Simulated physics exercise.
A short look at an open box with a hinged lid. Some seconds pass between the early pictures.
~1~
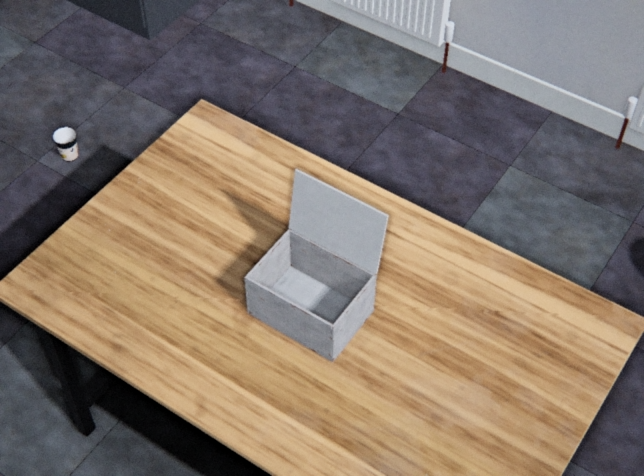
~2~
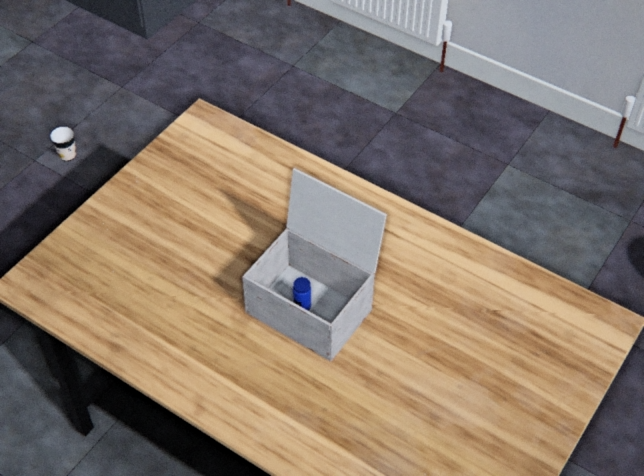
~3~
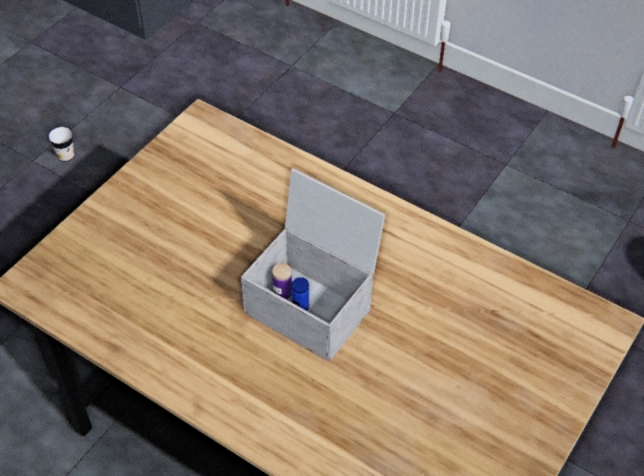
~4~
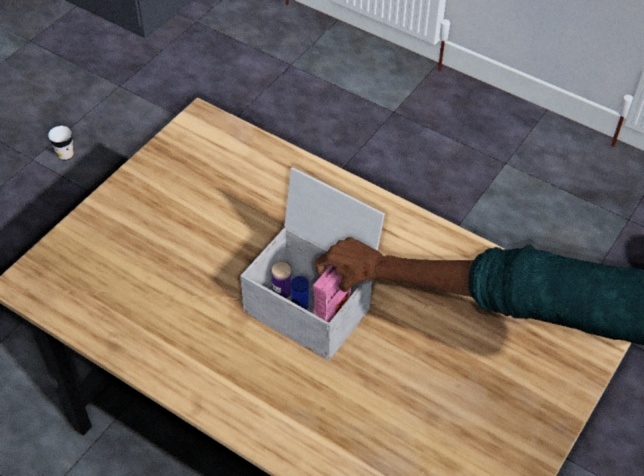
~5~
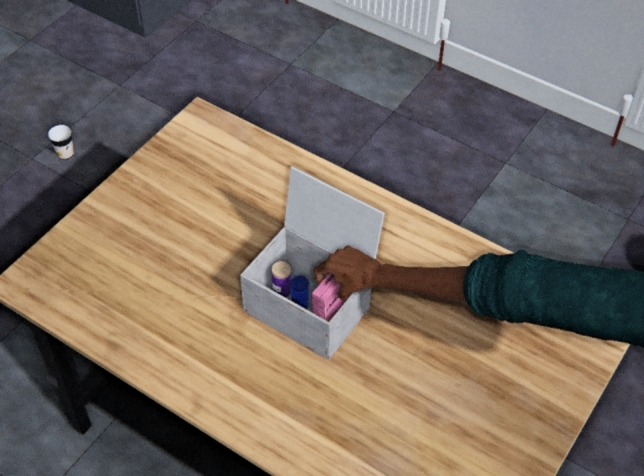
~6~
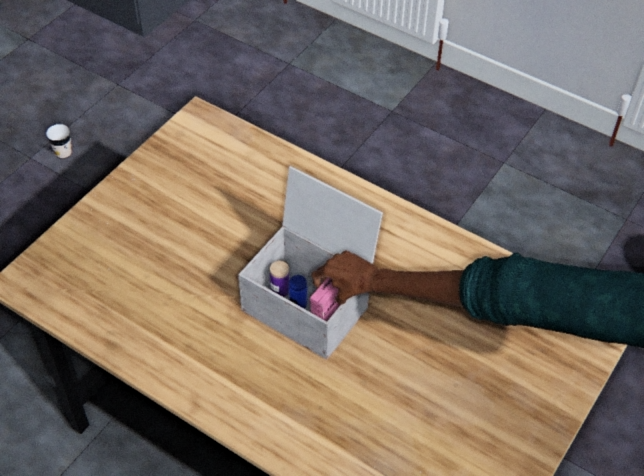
On a wooden table above a dark tiled floor, an open grey box with a raised lid sits empty, then holds a blue item, then a purple container beside it. A hand in a dark green sleeve, reaching from the right, lowers a pink packet into the box and keeps hold of it.
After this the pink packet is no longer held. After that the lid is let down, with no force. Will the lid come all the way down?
The lid stays ajar.
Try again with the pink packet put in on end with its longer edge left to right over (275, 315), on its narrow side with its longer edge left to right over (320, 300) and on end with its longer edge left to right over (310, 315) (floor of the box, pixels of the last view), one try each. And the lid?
First, it is held up; second, it shuts flat; third, it stays ajar.
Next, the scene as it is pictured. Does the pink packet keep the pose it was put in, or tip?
The pink packet keeps its pose.
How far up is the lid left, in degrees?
About 35°.
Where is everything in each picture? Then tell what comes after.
In the first frame, the last thing is not in view yet.
In the second frame, the last thing is not in view yet.
In the third frame, the last thing is not in view yet; purple shaker (282, 282).
In the fourth frame, on its way; pink packet (332, 297); purple shaker (282, 280).
In the fifth frame, on its way; pink packet (331, 305); purple shaker (282, 280).
In the sixth frame, put in, still held; purple shaker (280, 279).
Then, 1.30 s later than the last frame, lid 79° above the rim.
Then, 1.60 s later than the last frame, lid 57° above the rim.
When it is over, lid 35° above the rim; all 3 as before. End places, in pixels of the last picture, pink packet near (329, 309).
